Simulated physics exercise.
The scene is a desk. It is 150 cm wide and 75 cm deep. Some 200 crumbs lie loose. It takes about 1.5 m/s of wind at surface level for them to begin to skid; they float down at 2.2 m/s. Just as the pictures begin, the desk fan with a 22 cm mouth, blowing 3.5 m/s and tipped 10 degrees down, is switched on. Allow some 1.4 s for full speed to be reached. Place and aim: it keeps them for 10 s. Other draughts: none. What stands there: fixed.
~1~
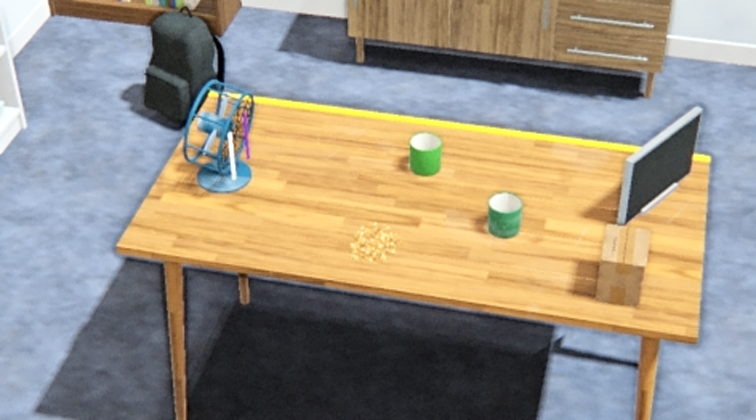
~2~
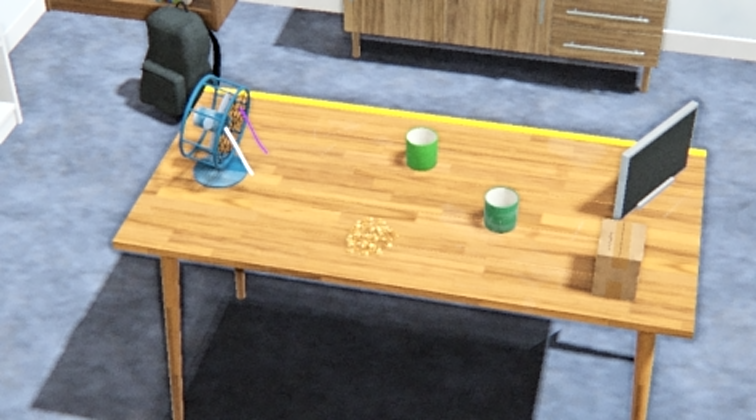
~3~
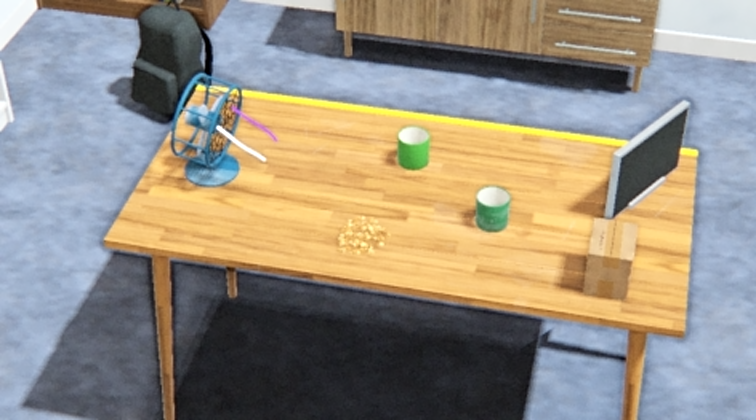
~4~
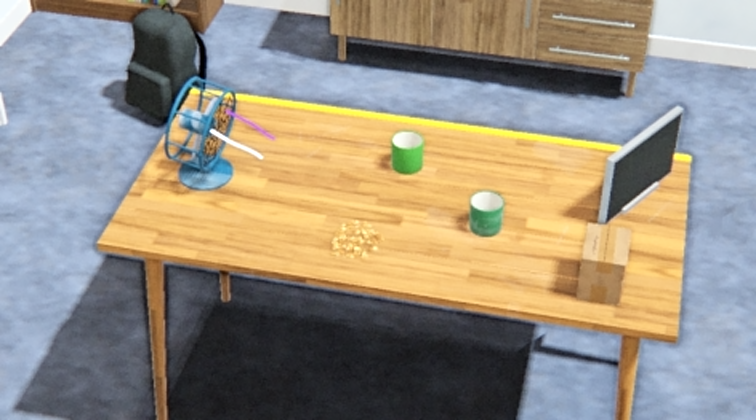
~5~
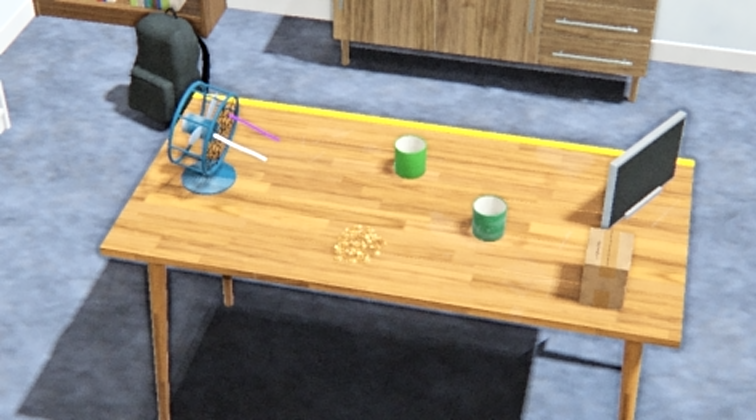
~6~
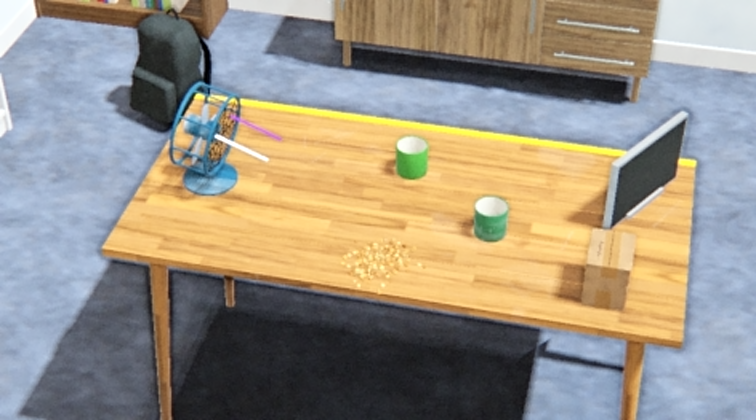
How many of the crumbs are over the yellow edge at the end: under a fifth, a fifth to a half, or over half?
Of the crumbs, under a fifth end over the yellow edge.
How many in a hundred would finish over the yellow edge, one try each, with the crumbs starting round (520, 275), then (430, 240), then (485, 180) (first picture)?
Try by try: About 0 per cent, 0 per cent and 50 per cent.
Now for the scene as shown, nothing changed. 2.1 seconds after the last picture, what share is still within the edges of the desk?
Roughly 2 per cent.
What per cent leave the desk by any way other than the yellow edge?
Estimate: Close to 100 per cent.
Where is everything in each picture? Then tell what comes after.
In the first frame, the middle of the crumbs is near (373, 244), none has stirred yet and the mouth of the desk fan is at (219, 127).
In the second frame, the middle of the crumbs is near (370, 238), none has stirred yet and the yellow edge is centred on (448, 118).
In the third frame, the middle of the crumbs is near (361, 237), none has stirred yet, the top of a mug is at (494, 196) and the top of a mug is at (414, 135).
In the fourth frame, the middle of the crumbs is near (355, 241) and none has stirred yet.
In the fifth frame, the middle of the crumbs is near (358, 246) and none has stirred yet.
In the sixth frame, the middle of the crumbs is near (380, 260), the farthest in sight from the desk fan is at (424, 268) and about 90 % have left their places.
Then, 0.9 s after the last picture, 0 % are over the yellow edge; 98 % have settled or left.
Then, 2.1 s after the last picture, 0 % are over the yellow edge; 98 % have settled or left.
Then, 4.4 s after the last picture, 0 % are over the yellow edge; 99 % have settled or left.
Then, 8.9 s after the last picture, at the end, 0 % are over the yellow edge.
